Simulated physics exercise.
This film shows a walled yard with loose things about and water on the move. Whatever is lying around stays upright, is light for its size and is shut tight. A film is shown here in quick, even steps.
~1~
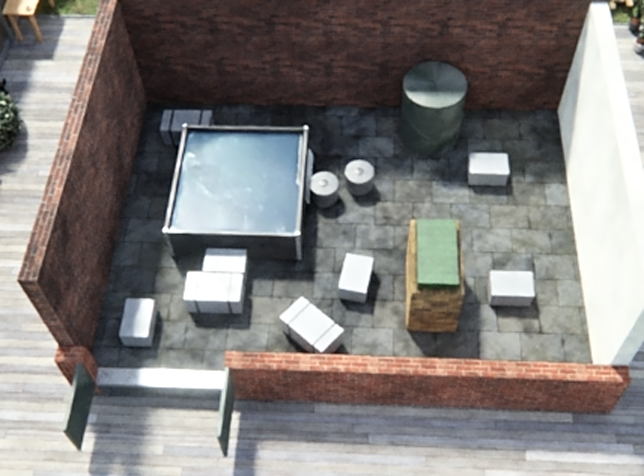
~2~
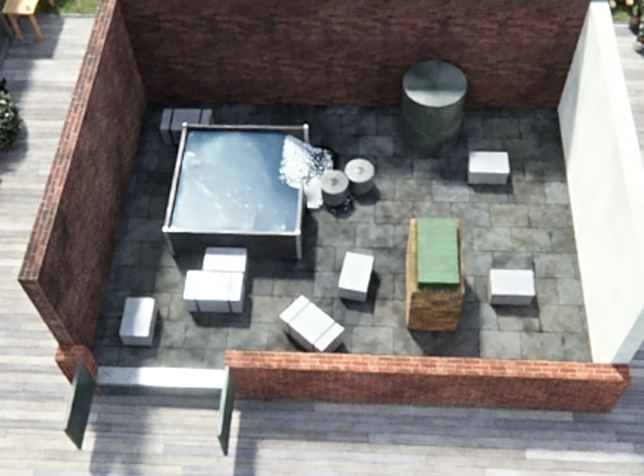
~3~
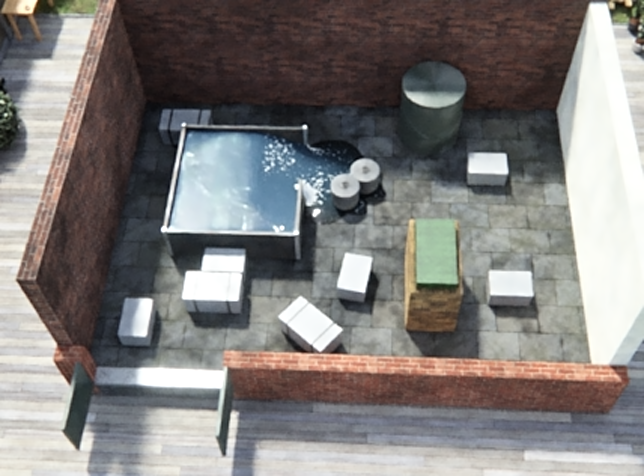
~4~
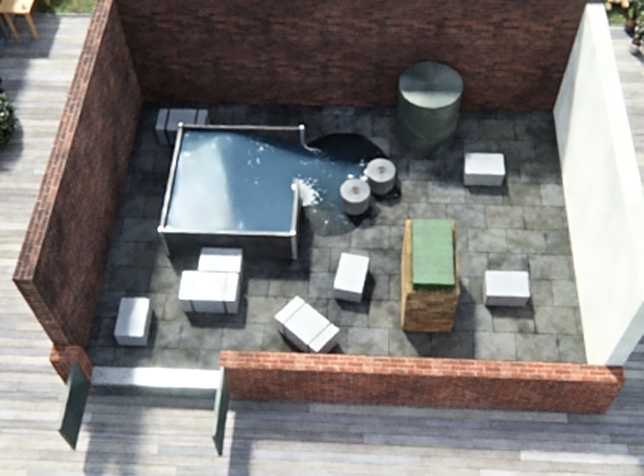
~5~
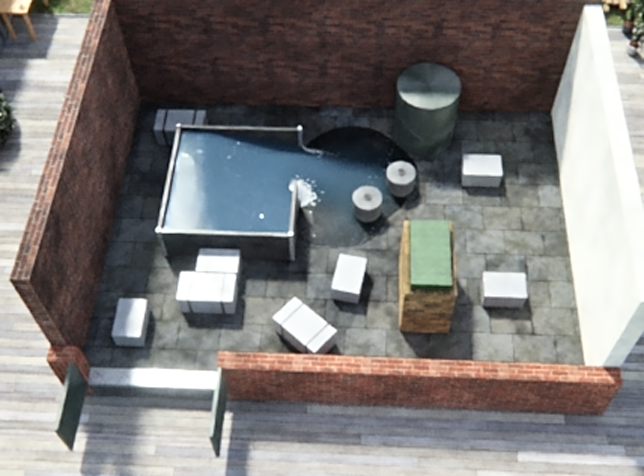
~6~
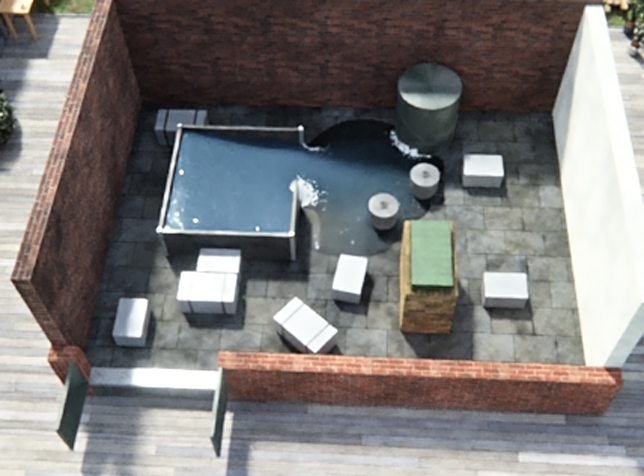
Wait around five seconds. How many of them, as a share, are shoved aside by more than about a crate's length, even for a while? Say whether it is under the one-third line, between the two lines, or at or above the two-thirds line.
It is between the two lines.
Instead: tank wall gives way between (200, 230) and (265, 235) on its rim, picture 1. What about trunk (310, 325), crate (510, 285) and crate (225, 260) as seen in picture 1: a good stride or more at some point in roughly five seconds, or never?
Here is how they go, in order: Dislodged that far, fails to go that far, and dislodged that far.
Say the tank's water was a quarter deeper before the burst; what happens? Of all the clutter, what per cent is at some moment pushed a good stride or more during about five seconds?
Close to 40 % of the lot.
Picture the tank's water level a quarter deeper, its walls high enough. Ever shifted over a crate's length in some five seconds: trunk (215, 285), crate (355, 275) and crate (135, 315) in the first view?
Result by item: Didn't cover it; didn't cover it; didn't cover it.
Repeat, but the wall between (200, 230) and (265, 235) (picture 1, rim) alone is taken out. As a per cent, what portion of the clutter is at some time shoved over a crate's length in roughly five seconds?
My figure is about 40 %.
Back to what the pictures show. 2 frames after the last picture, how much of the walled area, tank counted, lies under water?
I'd put it at around 30 in a hundred.
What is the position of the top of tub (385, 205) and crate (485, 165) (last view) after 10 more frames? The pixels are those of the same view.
My guess: Roughly (542, 254), then roughly (547, 164).
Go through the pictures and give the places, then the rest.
The first picture shows a tub at (359, 171) rests on the ground; a tub at (324, 183) rests on the ground; 0 of 10 have shifted.
The second picture shows a tub at (360, 170) rests on the ground; a tub at (334, 182) rests on the ground, close to its start; 1 of 10 have shifted.
The third picture shows a tub at (365, 170), on the bottom, close to its start; a tub at (345, 186) rests on the ground, a stride from its start; 2 of 10 have shifted.
The fourth picture shows a tub at (381, 170) rests on the ground, a stride from its start; a tub at (355, 190), on the bottom, a stride from its start; 2 of 10 have shifted.
The fifth picture shows a tub at (401, 173), on the bottom, a stride from its start; a tub at (368, 198), on the bottom, a stride from its start; 2 of 10 have shifted.
The sixth picture shows a tub at (425, 175) rests on the ground, a stride from its start; a tub at (384, 205), on the bottom, a stride from its start; 2 of 10 have shifted.
A moment on, 2 of 10 are well off their spots; 0 afloat.
Next, 3 of 10 are well off their spots; 3 afloat.
Later, 3 of 10 are well off their spots; 3 afloat.
In the end, 4 of 10 are well off their spots, and 4 have been at some point; 4 afloat.
